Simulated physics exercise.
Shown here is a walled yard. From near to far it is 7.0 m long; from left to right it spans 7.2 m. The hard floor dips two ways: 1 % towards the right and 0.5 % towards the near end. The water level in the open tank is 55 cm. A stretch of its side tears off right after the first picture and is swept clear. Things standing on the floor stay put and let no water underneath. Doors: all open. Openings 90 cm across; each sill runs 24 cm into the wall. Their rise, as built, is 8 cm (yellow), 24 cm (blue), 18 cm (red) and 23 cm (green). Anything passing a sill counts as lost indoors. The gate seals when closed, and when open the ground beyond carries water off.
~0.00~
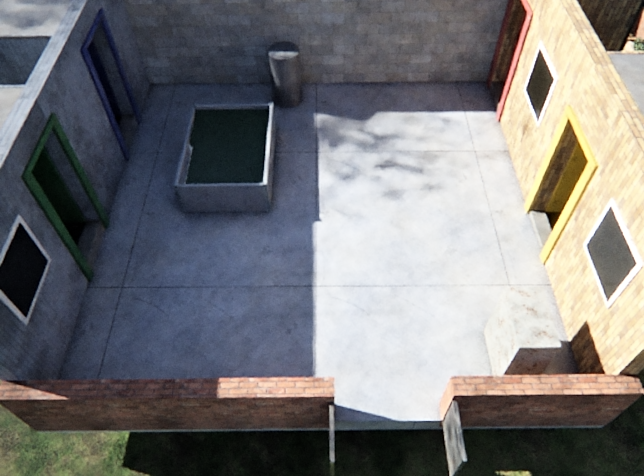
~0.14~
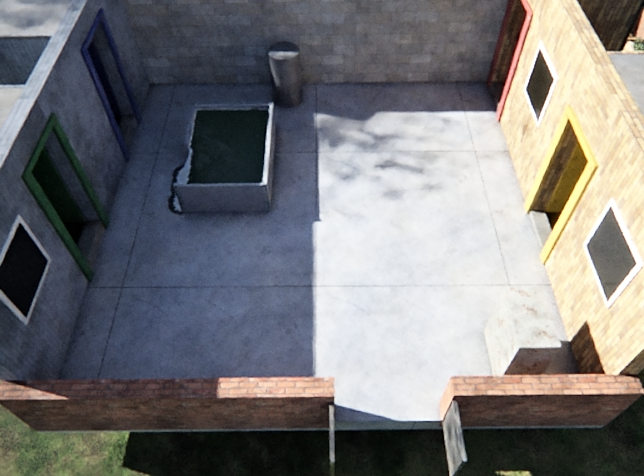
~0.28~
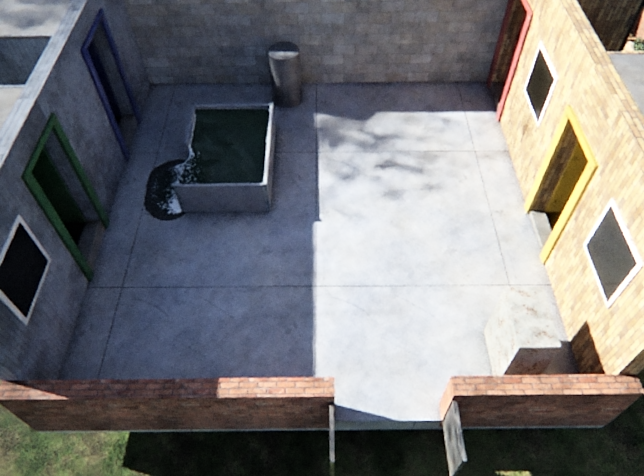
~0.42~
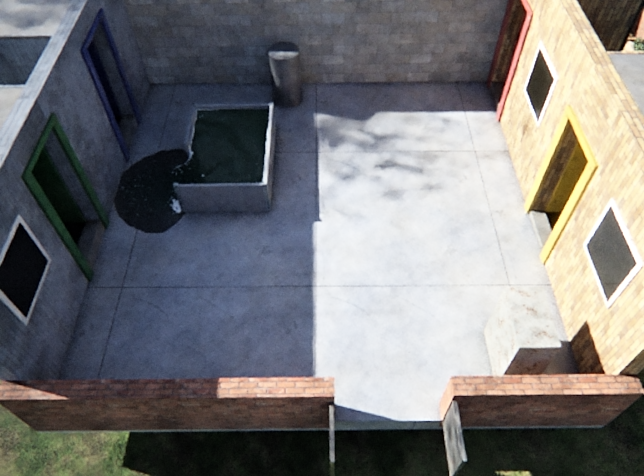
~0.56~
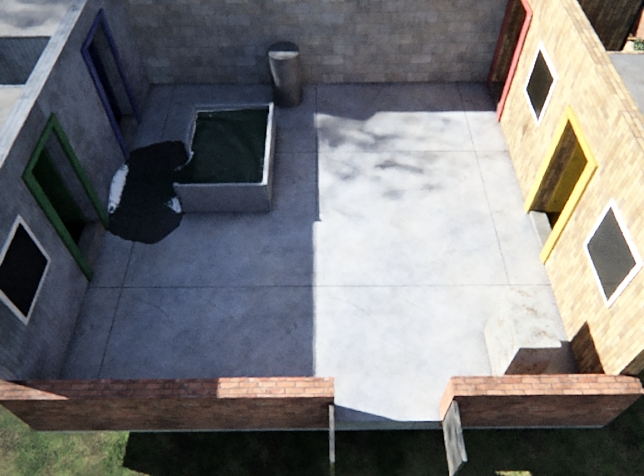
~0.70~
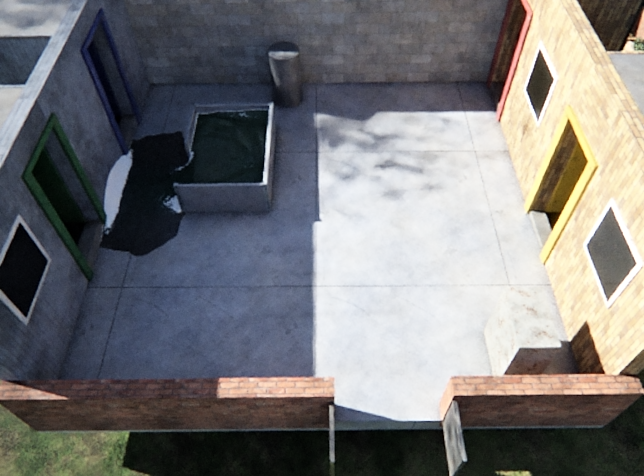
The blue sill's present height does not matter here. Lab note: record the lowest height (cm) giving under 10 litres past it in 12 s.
Lowest height: 8 cm.
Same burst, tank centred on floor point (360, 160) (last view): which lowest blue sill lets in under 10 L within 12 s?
That setup calls for roughly 10.5 cm.
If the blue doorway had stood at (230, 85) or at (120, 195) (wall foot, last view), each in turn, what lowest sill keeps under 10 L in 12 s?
Roughly 7.0 cm, then roughly 31 cm.
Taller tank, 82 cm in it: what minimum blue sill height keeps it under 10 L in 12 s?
About 14.5 centimetres.
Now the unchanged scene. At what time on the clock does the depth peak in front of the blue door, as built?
Peak: Close to 1.4 s.
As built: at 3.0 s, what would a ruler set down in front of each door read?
In cm: Yellow 0, blue 10, red 0, green 13.
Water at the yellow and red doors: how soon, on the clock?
It gets to yellow after 7.0 s and to red after 6.5 s.
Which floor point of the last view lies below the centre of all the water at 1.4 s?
(196, 178).
After 1.4 s water covers 10 % of the floor, deepest (36 cm) near (117, 195); 12 cm at the blue door, 0 litres in over its 24 cm sill.
After 3.0 s water covers 25 % of the floor, deepest (22 cm) near (127, 195); 10 cm at the blue door, 0 litres in over its 24 cm sill.
After 12.0 s water covers 80 % of the floor, deepest (8 cm) near (533, 259); 3 cm at the blue door, 0 litres in over its 24 cm sill.
At the blue door as built, the water arrived by 0.8 s and peaked near 12 cm at 1.4 s.
With a sill of 7 cm, 14 litres would have come in within the 12 s; with 9 cm, 6 litres. So under 10 litres takes about 8 cm.
